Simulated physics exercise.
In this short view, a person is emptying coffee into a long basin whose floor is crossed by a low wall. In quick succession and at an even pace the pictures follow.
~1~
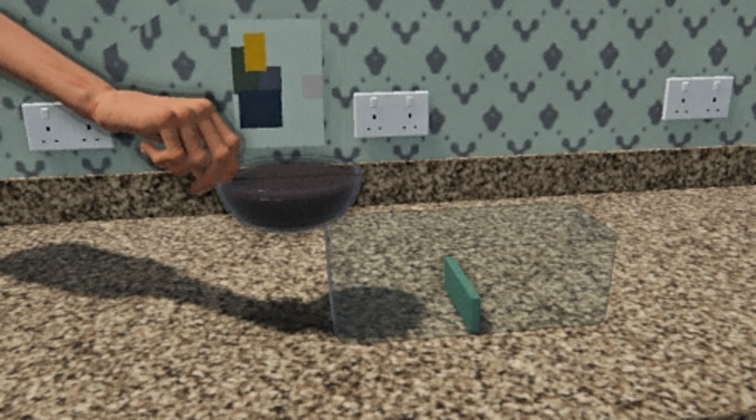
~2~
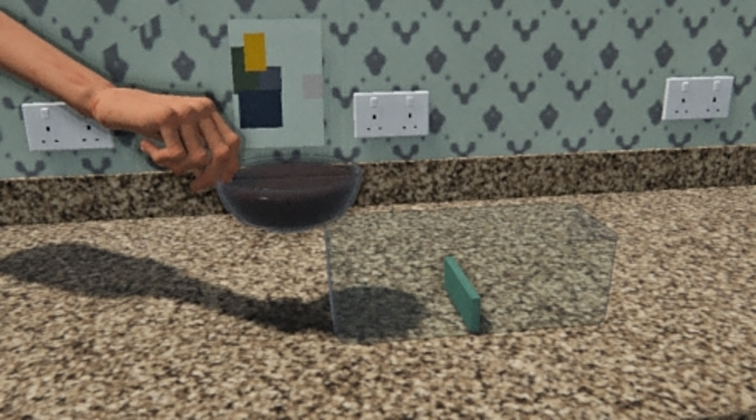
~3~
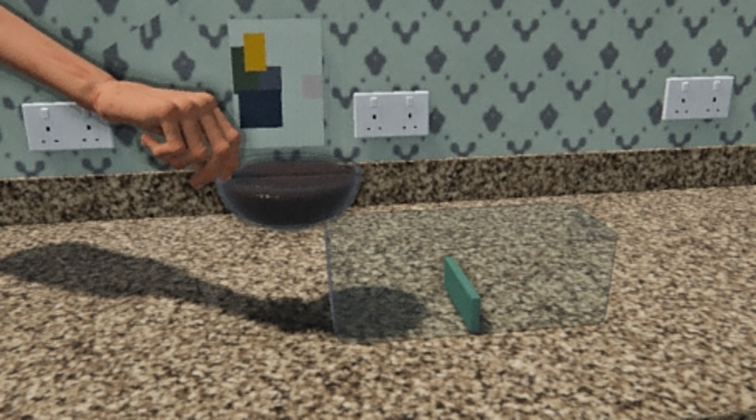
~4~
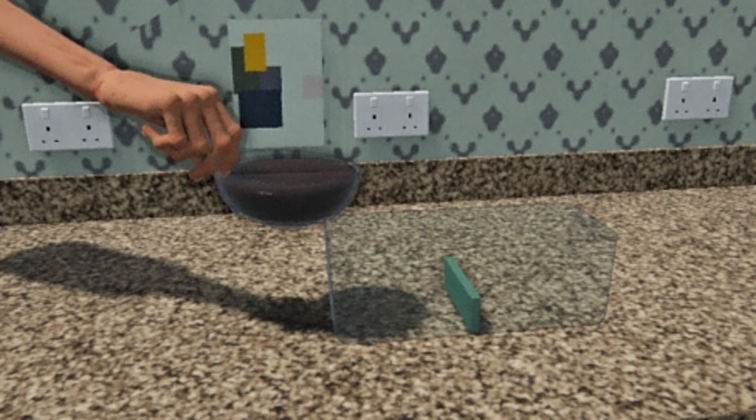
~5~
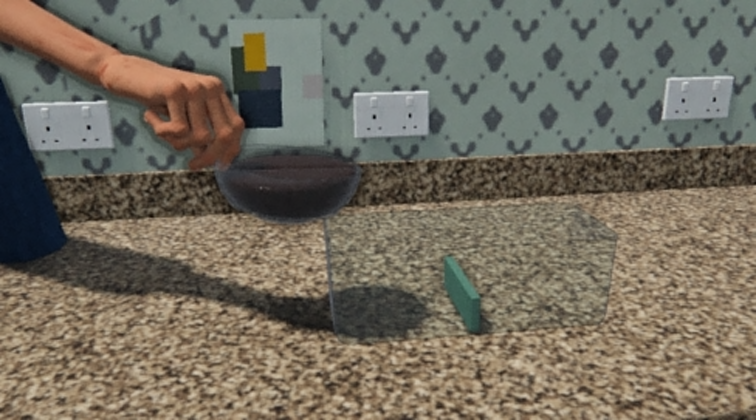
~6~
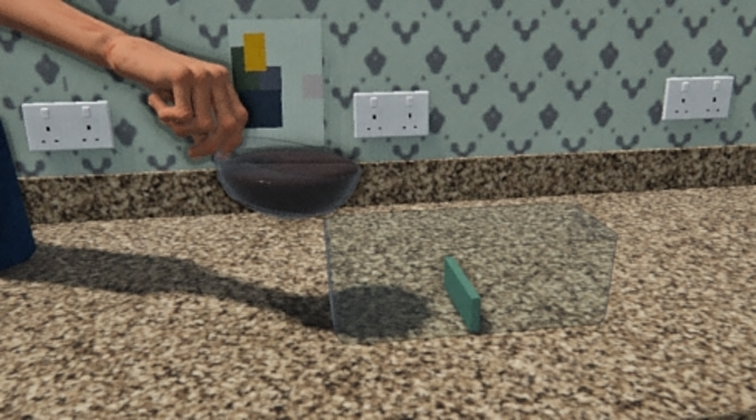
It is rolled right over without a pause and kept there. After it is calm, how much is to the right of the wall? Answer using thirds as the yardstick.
Under a third of it.
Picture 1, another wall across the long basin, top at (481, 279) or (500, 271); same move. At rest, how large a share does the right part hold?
Estimated: 10 % first, 10 % second.
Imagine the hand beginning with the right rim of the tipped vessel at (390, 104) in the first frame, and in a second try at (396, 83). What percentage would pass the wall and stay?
It comes to 80 % the first time and 80 % the second.
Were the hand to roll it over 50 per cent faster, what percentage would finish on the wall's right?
I'd say close to 35 per cent.
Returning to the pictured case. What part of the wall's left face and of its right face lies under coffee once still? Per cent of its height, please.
Once it settles, the left reaches around 70 and the right around 20.
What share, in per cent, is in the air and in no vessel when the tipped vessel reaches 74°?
Near 45 parts in a hundred.
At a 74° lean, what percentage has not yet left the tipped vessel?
Near 30 %.
A moment on, the tilt is 74° and 29 per cent is still to pour, 27 is left of the wall and 0 right of it.
Next, the tilt is 111° and 0 per cent is still to pour, 82 is left of the wall and 15 right of it.
Then the tilt is 117° and 0 per cent is still to pour, 82 is left of the wall and 18 right of it.
Later the tilt is 117° and 0 per cent is still to pour, 80 is left of the wall and 19 right of it.
In the end 80 per cent lies left of the wall, 20 right of it and 1 outside.
